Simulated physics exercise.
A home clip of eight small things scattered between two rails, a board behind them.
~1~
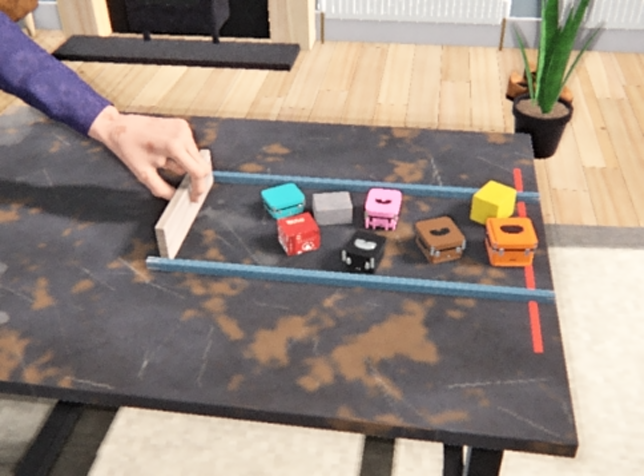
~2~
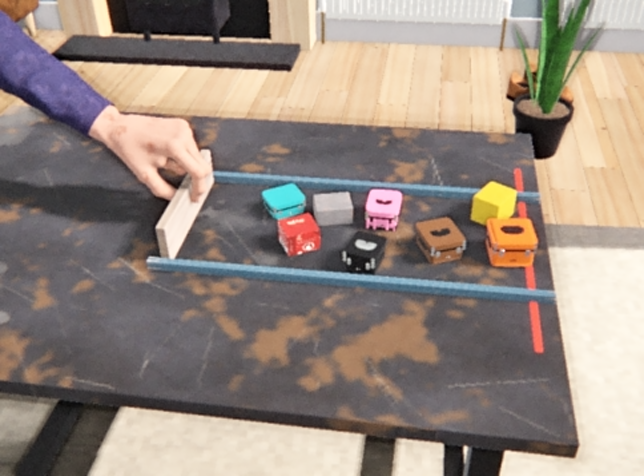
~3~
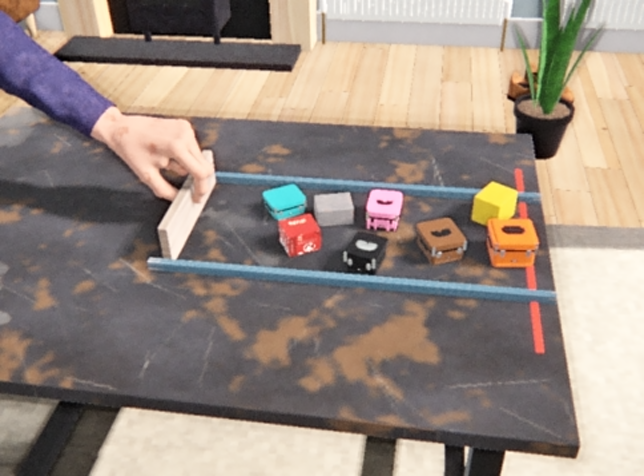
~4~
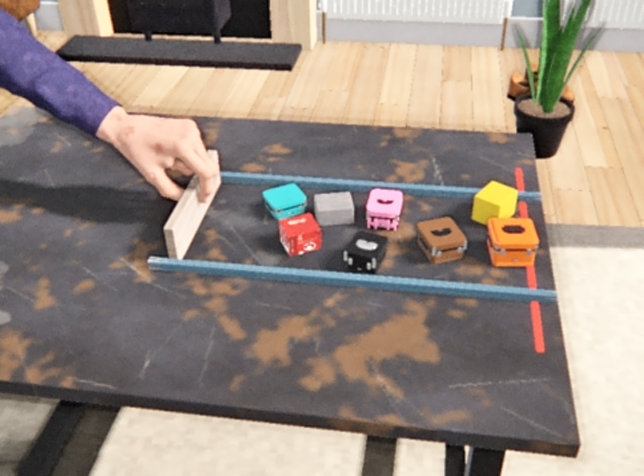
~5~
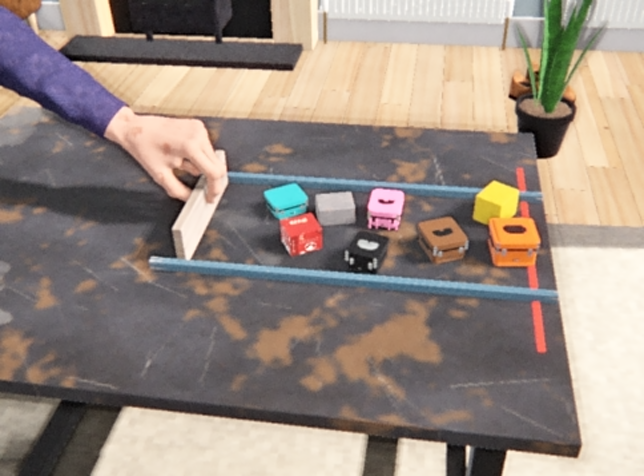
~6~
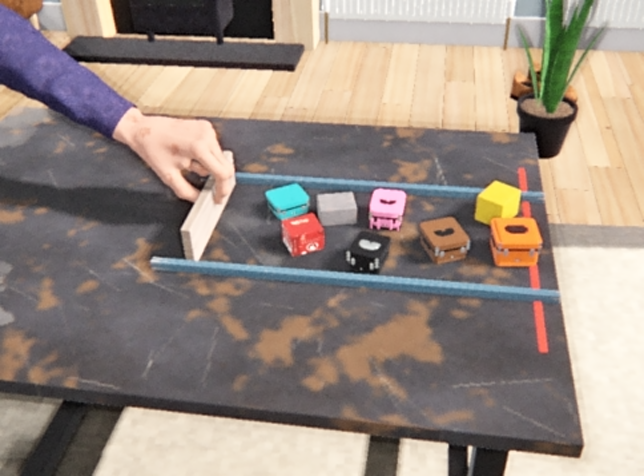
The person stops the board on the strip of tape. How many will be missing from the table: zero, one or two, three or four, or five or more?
As it turns out, the number that fall off is five or more.
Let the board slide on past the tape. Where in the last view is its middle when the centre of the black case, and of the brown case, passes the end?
For the black case at (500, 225), for the brown case at (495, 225).
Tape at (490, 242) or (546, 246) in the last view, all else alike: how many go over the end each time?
Down on the floor: 3 and 8.
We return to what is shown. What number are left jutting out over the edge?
That would be 2.
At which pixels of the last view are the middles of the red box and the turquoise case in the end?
First (553, 258), then (549, 227).
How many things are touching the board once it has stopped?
2 of them.
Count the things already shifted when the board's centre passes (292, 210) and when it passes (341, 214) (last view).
3 and 5.
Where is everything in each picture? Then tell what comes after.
In the first frame, orange case (510, 242); yellow block (493, 205); brown case (439, 241); board (187, 203); tape (526, 245).
In the second frame, yellow block (494, 205); black case (366, 255).
In the third frame, brown case (440, 242); grey block (334, 210).
In the fourth frame, orange case (511, 242); pink case (385, 211).
In the fifth frame, yellow block (496, 205); board (203, 204).
In the sixth frame, orange case (514, 242); yellow block (498, 205); brown case (443, 241); board (211, 205); tape (531, 245).
A little later, none off yet; orange case at rest near (514, 242); yellow block at rest near (498, 205); brown case at rest near (443, 241).
Next, none off yet; orange case at rest near (514, 242); yellow block shifted a little near (516, 205); brown case shifted a little near (458, 241).
Later still, three off so far; orange case dropping near (583, 317); yellow block fallen; brown case shifted well along near (539, 245).
When it is over, the number that fall off is five or more; down, grey block, black case, pink case, brown case, yellow block and orange case.
